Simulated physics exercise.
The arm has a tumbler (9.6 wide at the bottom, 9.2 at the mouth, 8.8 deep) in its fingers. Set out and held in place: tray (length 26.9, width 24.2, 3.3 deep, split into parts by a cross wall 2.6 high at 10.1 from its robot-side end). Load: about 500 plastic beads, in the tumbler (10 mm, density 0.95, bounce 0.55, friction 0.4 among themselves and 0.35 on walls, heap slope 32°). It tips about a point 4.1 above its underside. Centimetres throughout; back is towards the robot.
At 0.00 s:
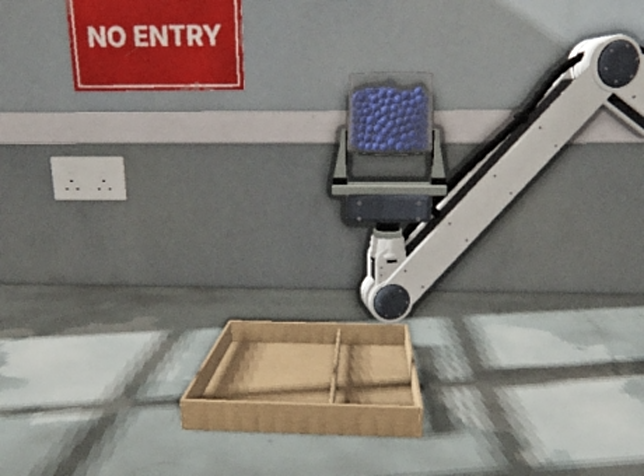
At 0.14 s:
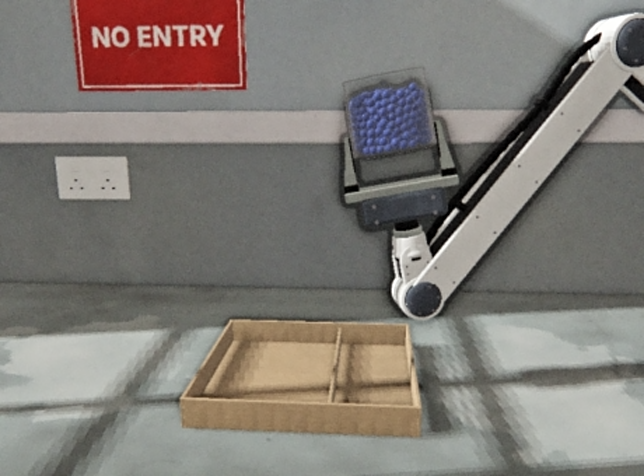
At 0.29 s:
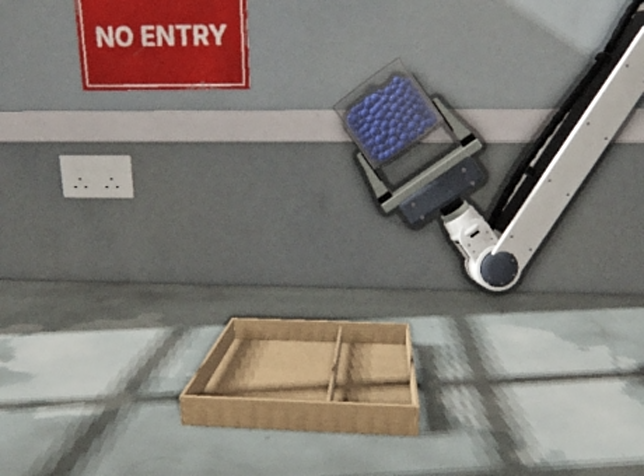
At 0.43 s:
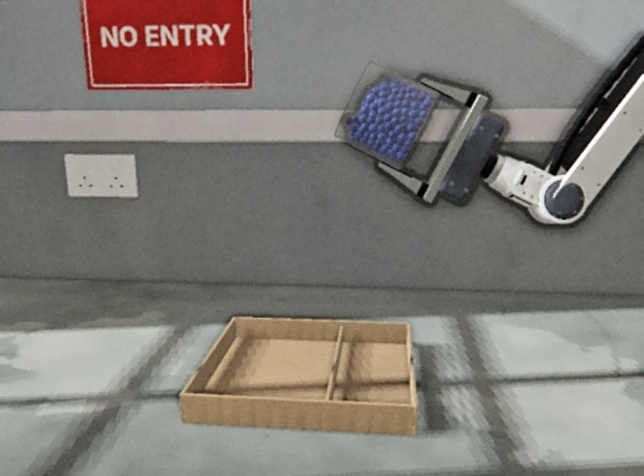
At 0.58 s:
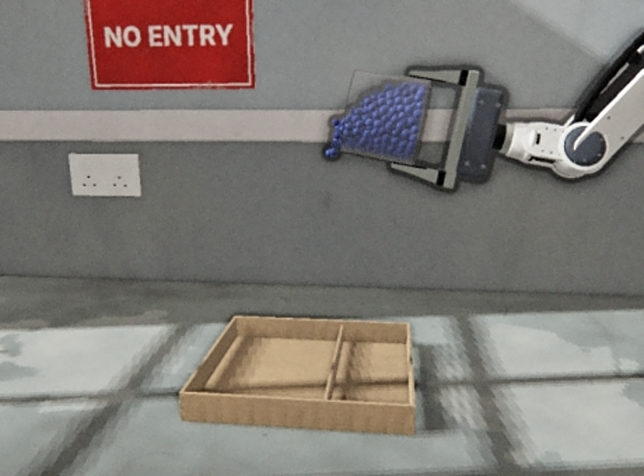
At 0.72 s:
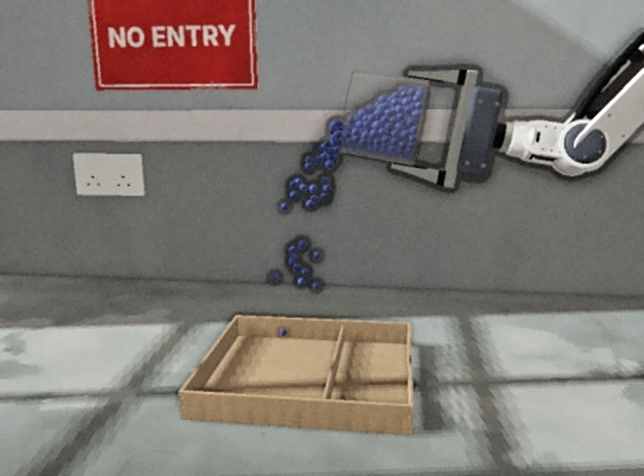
Robotic arm tilting a clear tumbler of blue beads to the left, beads pouring from its rim above a divided cardboard-coloured tray.
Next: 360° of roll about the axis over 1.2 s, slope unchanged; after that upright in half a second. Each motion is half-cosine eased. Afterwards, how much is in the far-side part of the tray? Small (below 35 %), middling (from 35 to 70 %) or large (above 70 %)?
Answer: Middling; from 35 to 70 % of the plastic beads finish in the far-side part of the tray.
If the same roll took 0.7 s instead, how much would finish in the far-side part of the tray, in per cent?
It would be near 35 per cent.
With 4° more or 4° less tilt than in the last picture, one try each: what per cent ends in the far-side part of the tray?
About 60 and 40 per cent.
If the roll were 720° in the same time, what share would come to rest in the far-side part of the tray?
It would be near 45 per cent.
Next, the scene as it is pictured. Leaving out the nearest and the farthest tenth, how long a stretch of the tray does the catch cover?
Some 14 cm.
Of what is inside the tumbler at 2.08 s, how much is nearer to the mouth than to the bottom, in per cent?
About 35 per cent.
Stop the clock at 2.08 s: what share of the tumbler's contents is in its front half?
Some 65 per cent.
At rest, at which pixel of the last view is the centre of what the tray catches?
Near (261, 367).
By 1.40 s, tipped 81°, highest piece 38 above the table; 335 in the tumbler, 103 in the far-side part, 10 on the table or floor, 2 in the robot-side part, 45 in flight or on a rim.
By 2.08 s, tipped 62°, highest piece 36 above the table; 238 in the tumbler, 214 in the far-side part, 19 on the table or floor, 10 in the robot-side part, 14 in flight or on a rim.
By 2.62 s, upright, highest piece 36 above the table; 236 in the tumbler, 228 in the far-side part, 20 on the table or floor, 11 in the robot-side part.
By 3.32 s, upright, highest piece 36 above the table; 236 in the tumbler, 228 in the far-side part, 20 on the table or floor, 11 in the robot-side part.
Final count, 236 in the tumbler, 228 in the far-side part, 20 on the table or floor, 11 in the robot-side part. That is 46 % in the far-side part of the tray.
